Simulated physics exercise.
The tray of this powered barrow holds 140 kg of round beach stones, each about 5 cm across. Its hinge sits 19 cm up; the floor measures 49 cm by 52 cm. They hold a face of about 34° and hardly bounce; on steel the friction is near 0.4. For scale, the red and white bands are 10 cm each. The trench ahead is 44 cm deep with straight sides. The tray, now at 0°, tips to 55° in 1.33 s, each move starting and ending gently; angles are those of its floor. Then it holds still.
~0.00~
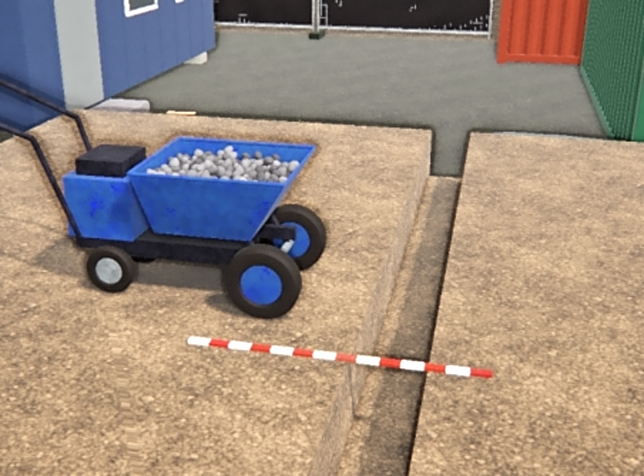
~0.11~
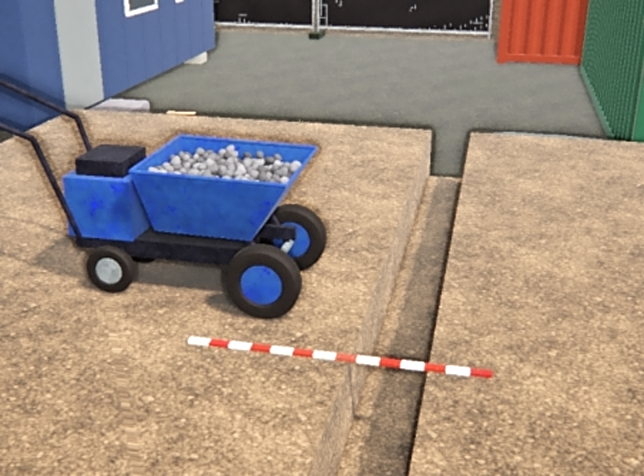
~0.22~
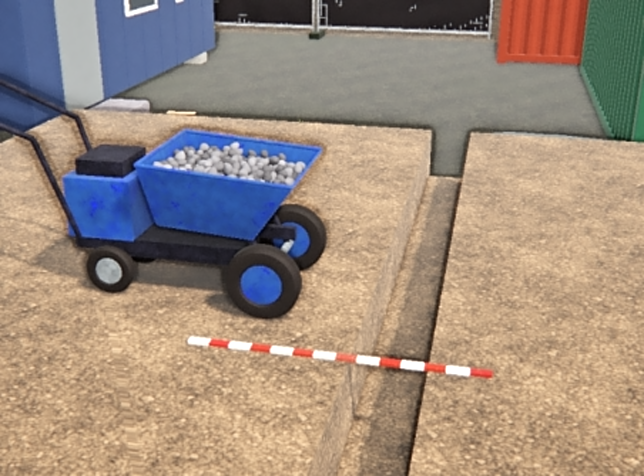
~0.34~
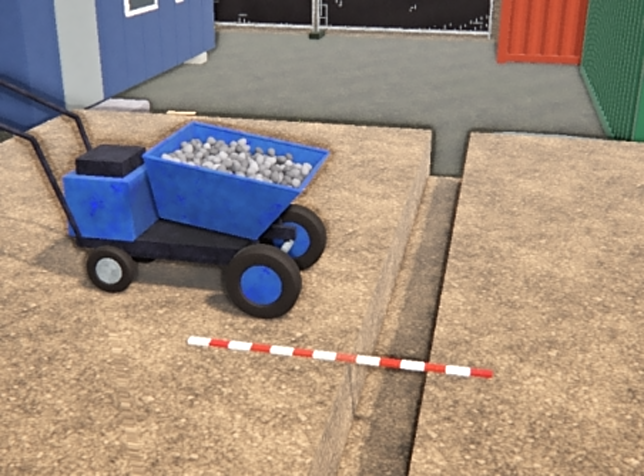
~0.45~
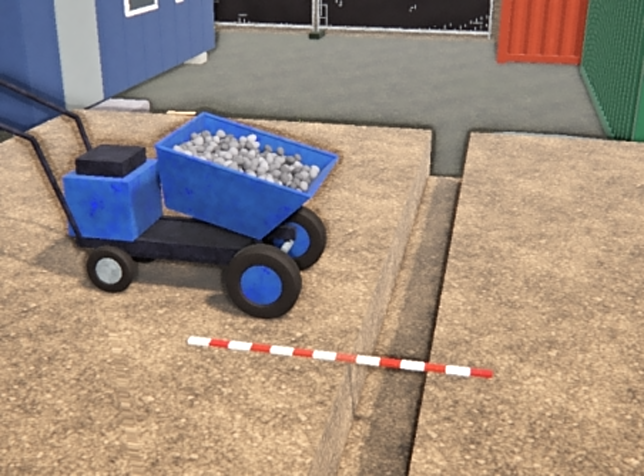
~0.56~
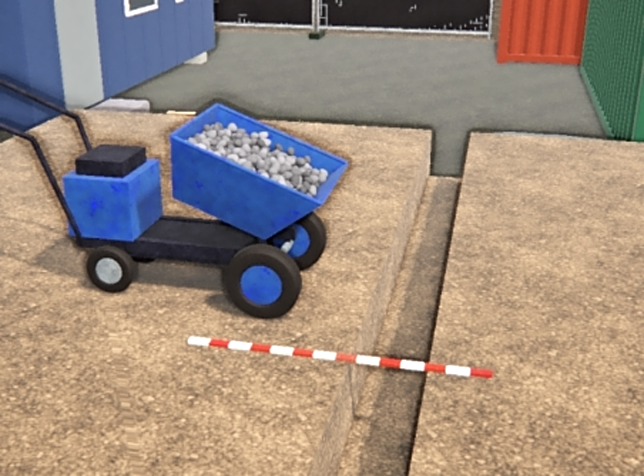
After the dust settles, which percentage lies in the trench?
Some 41 per cent of it.
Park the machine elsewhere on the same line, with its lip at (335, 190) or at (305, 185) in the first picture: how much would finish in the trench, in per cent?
Near 20 per cent from the first place, 35 from the second.
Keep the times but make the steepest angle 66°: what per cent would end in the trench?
Then about 75 per cent.
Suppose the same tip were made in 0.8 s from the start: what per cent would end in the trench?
It would be near 40 per cent.
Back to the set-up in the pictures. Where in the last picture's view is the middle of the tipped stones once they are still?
Their middle is at about (408, 368).
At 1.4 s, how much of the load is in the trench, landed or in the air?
About 10 per cent by then.
After 1.0 s the floor is at 47°; 100 % in the tray; the foremost stones are at (349, 212).
After 1.4 s the floor is at 55°; 89 % in the tray, 11 % in the trench; the foremost stones are at (428, 333).
After 1.8 s the floor is at 55°; 70 % in the tray, 27 % in the trench, 3 % past the trench; the foremost stones are at (484, 315).
After 3.7 s the floor is at 55°; 56 % in the tray, 41 % in the trench, 3 % past the trench; the foremost stones are at (537, 329).
